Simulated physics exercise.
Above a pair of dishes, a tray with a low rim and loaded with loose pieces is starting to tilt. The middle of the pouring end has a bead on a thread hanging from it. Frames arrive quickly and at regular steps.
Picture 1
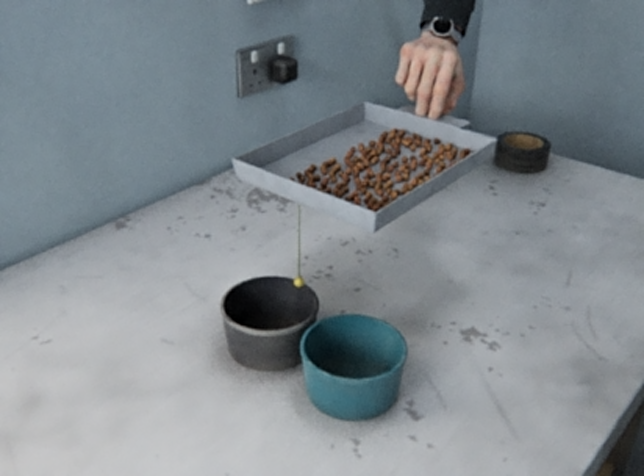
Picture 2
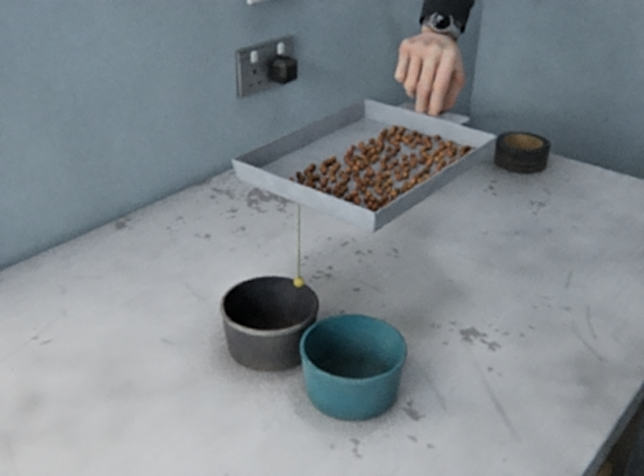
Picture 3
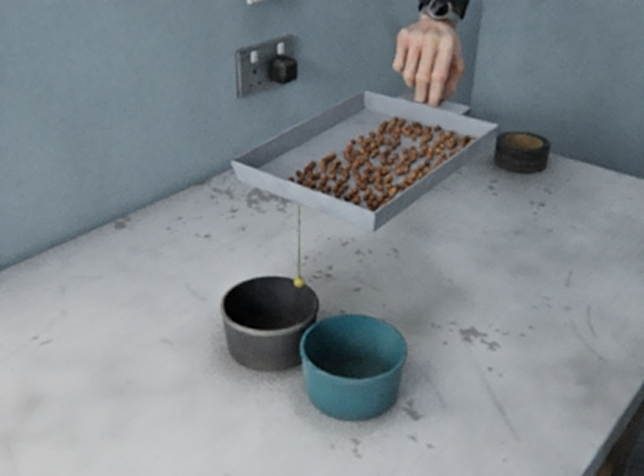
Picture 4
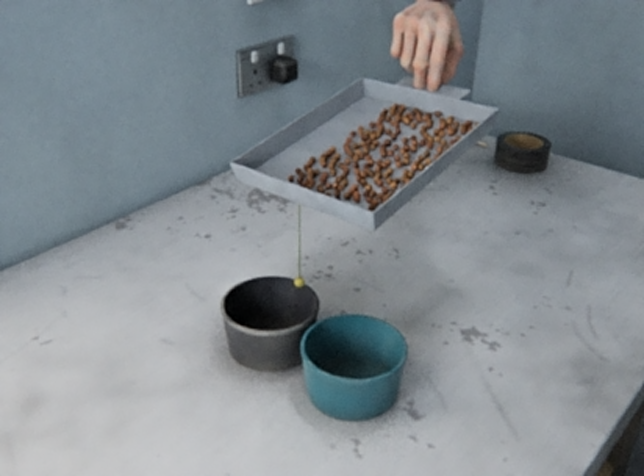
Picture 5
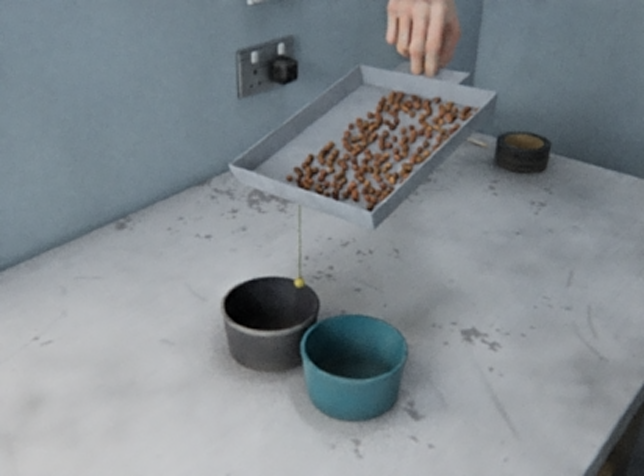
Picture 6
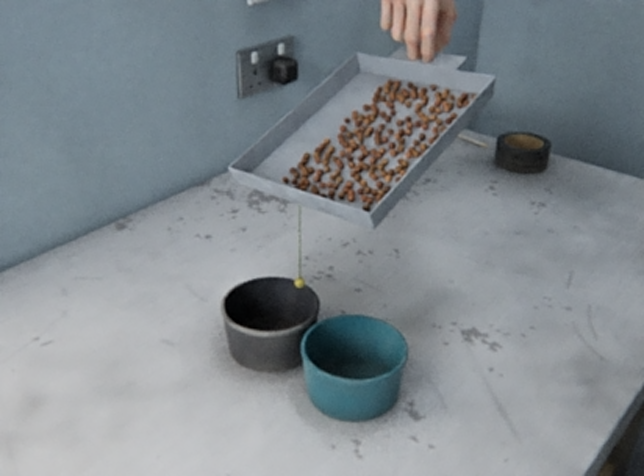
A pale, worn countertop meets blue-grey walls with a socket, seen from slightly above by a still camera. A hand wearing a dark watch grips a shallow grey tray of brown pieces above a charcoal bowl on the left and a teal bowl on the right, a yellow bead hanging nearby and a small dark dish behind. The hand steadily raises the tray's far end, steepening its slope, and the pieces shift slightly.
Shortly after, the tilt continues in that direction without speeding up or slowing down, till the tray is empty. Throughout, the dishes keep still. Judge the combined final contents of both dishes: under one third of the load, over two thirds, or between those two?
Judged together: Between one third and two thirds.
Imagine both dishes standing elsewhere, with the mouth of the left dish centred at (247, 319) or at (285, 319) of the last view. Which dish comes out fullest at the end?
Taking them in turn, it's the one to the left and then the one to the left.
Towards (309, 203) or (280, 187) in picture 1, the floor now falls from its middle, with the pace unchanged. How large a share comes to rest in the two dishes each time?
70 % and 20 %, roughly.
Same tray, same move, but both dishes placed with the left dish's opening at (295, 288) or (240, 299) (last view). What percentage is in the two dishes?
Trial 1 10%, trial 2 80%.
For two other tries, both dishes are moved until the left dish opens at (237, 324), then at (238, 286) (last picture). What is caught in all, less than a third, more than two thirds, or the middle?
The two tries come out as in the middle band and more than two thirds in turn.
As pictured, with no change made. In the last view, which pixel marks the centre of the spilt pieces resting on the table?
At about (189, 341).
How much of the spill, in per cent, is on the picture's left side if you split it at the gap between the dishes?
Share to the left: Near 100 per cent.
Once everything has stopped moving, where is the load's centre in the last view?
It settles centred around (247, 340).
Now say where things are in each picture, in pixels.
In the first picture, corners of the pouring end (237, 158) and (375, 211), level; middle of the load (384, 169), cereal balls; left dish (237, 342); right dish (321, 389); bead on its thread (299, 282).
In the second picture, corners of the pouring end (237, 159) and (374, 211), level; middle of the load (384, 168).
In the third picture, corners of the pouring end (236, 160) and (373, 210), tipped barely, lowest at the left corner; middle of the load (384, 163).
In the fourth picture, corners of the pouring end (235, 162) and (372, 210), tipped a little, lowest at the left corner; middle of the load (384, 155).
In the fifth picture, corners of the pouring end (234, 164) and (371, 210), tipped a little, lowest at the left corner; middle of the load (382, 148).
In the sixth picture, corners of the pouring end (233, 166) and (369, 210), tipped clearly, lowest at the left corner; middle of the load (378, 142), roughly a third on the move; left dish (238, 342); right dish (322, 390).
Just after the last frame, tray tipped steeply; almost all on the tray; just a few outside both; just a few in the air.
A moment on, tray tipped past a quarter turn; roughly two thirds on the tray; about a tenth in the left dish; about a tenth outside both; roughly a third in the air.
Further on, tray tipped past a quarter turn; roughly half in the left dish; roughly half outside both.
When it is over, tray tipped past a quarter turn; not one in the right dish; roughly half in the left dish; roughly half outside both.
